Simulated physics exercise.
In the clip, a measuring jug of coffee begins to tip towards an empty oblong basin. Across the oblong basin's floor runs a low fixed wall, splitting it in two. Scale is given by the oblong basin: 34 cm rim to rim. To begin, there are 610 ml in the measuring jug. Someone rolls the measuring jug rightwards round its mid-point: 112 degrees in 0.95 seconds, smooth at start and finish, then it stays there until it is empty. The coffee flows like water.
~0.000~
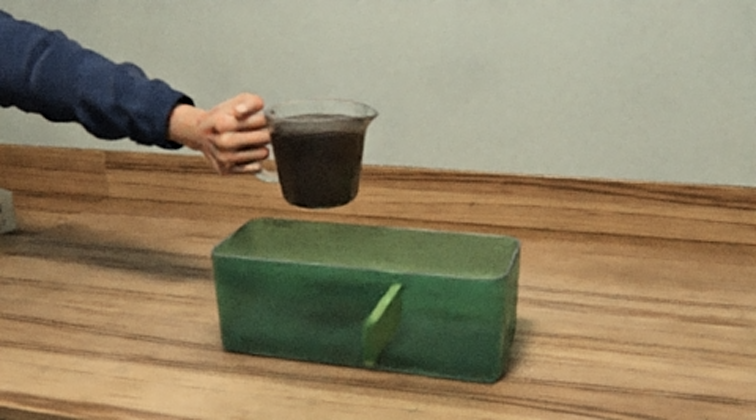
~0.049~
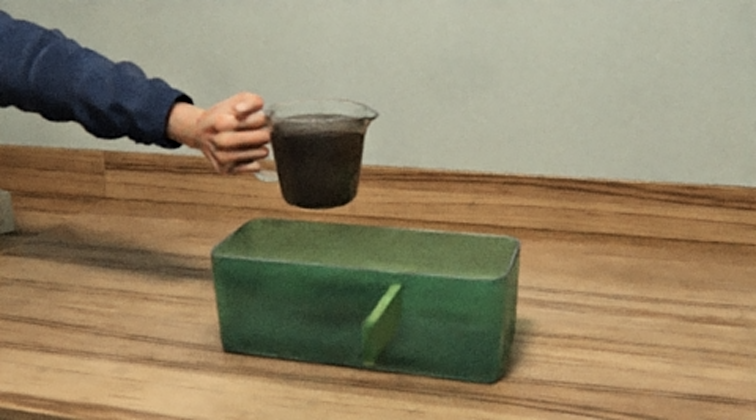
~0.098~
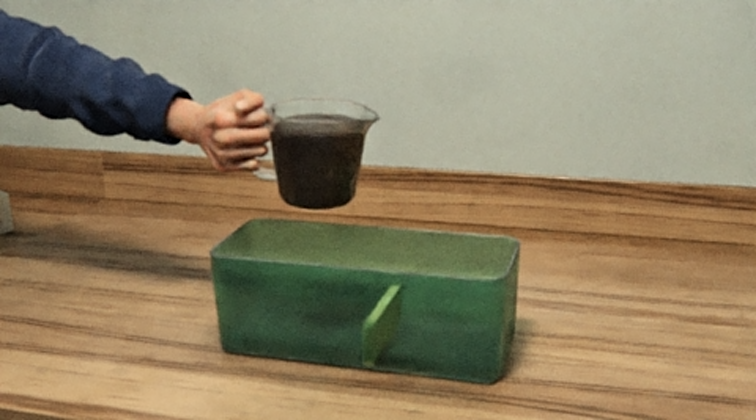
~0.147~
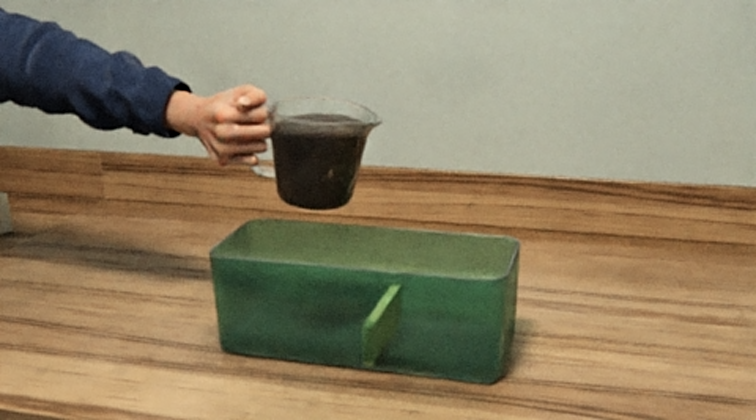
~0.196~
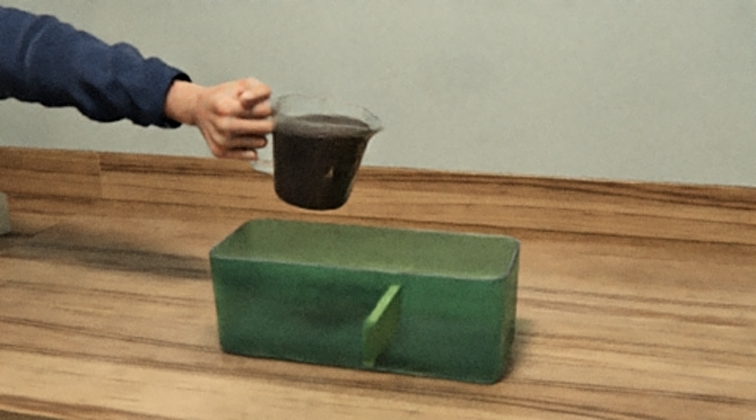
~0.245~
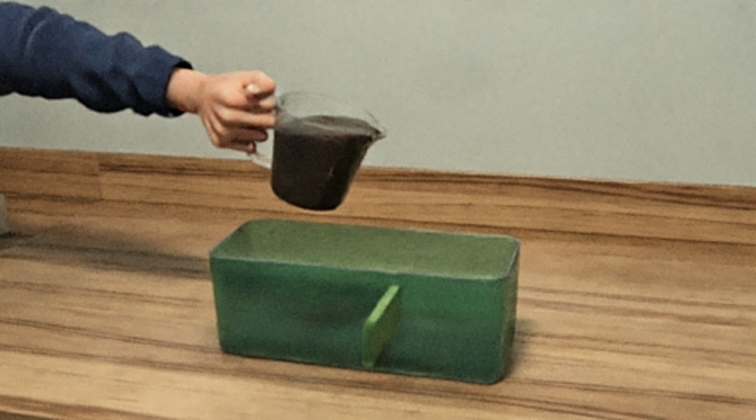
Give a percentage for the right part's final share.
My figure is 92 %.
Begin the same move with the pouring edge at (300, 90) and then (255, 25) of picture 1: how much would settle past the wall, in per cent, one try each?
In order, 10 and 10 per cent.
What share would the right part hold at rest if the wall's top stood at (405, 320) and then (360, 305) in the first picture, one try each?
In order, 65 and 95 per cent.
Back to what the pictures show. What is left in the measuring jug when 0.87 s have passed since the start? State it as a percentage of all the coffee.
Close to 6 percent of the whole amount.
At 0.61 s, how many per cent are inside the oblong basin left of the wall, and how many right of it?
Around 0 on the left and around 20 on the right.
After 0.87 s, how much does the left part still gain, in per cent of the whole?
Around 3 per cent.
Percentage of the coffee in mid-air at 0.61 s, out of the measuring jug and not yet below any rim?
Close to 22 per cent, I'd say.
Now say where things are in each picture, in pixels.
In the first picture, it leans 0°; its right rim is at (378, 114); the coffee meets the walls at (276, 120) and (365, 124); the oblong basin's rim runs from (232, 236) to (513, 260); the wall's top is at (383, 305).
In the second picture, it leans 1°; its right rim is at (378, 115); the coffee meets the walls at (276, 121) and (365, 125).
In the third picture, it leans 3°; its right rim is at (379, 117); the coffee meets the walls at (276, 120) and (365, 126).
In the fourth picture, it leans 6°; its right rim is at (382, 121); the coffee meets the walls at (278, 120) and (368, 128).
In the fifth picture, it leans 11°; its right rim is at (384, 127); the coffee meets the walls at (280, 121) and (373, 129).
In the sixth picture, it leans 17°; its right rim is at (387, 135); the coffee meets the walls at (282, 124) and (379, 130).
Then, 0.61 s in, the tilt is 80° and 58 per cent is still to pour, 0 is left of the wall and 20 right of it.
Then, 0.87 s in, the tilt is 110° and 6 per cent is still to pour, 4 is left of the wall and 84 right of it.
Then, 1.15 s in, the tilt is 112° and 0 per cent is still to pour, 7 is left of the wall and 92 right of it.
Then, 1.45 s in, the tilt is 112° and 0 per cent is still to pour, 7 is left of the wall and 92 right of it.
Finally, 7 per cent lies left of the wall, 92 right of it and 0 outside.
